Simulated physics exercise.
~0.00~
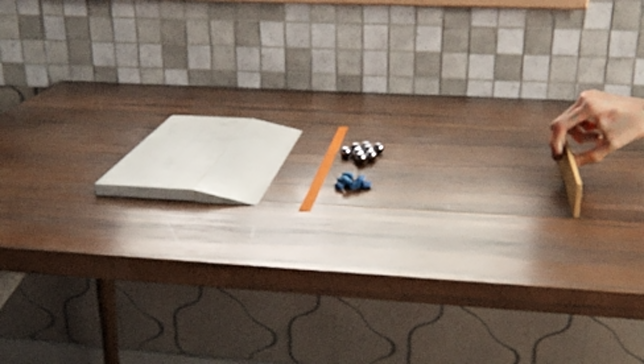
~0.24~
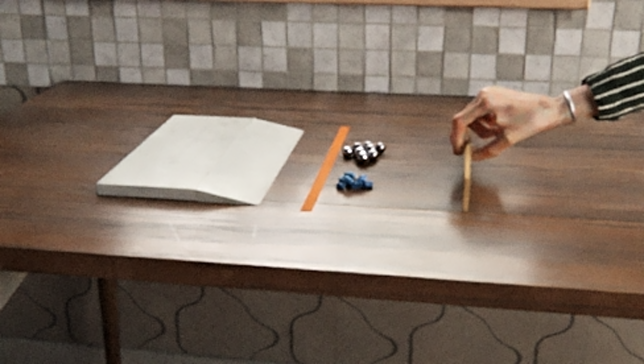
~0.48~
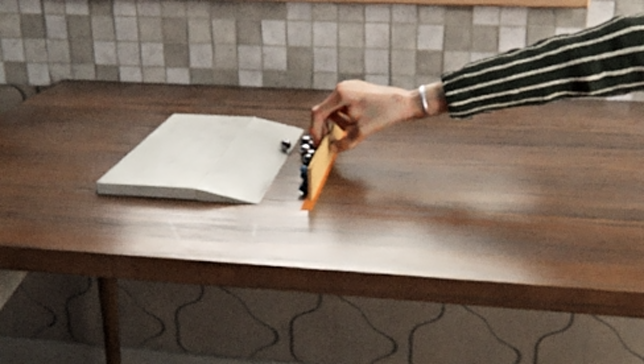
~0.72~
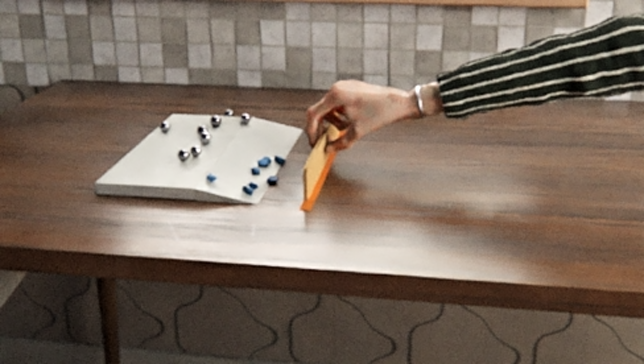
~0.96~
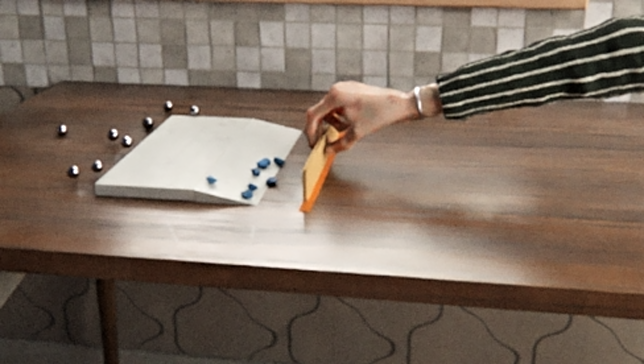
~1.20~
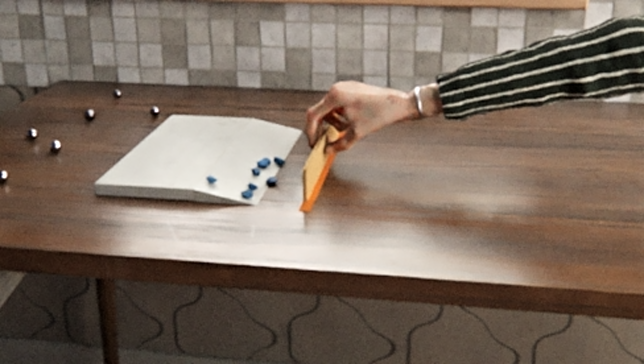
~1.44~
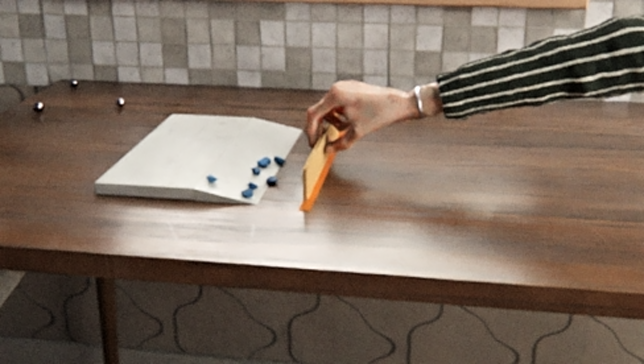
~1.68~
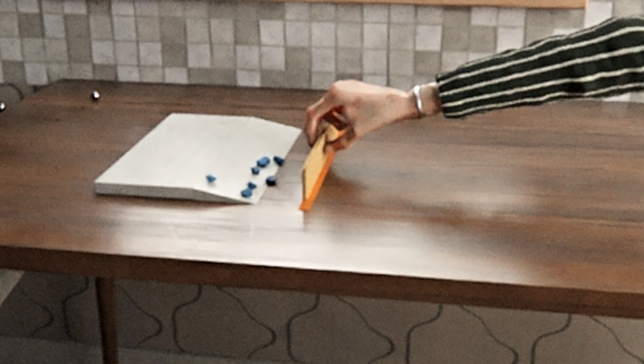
Hand-held card sweeping left to orange tape, knocking dark shiny balls over a pale ramp and away while blue pieces stay on it.
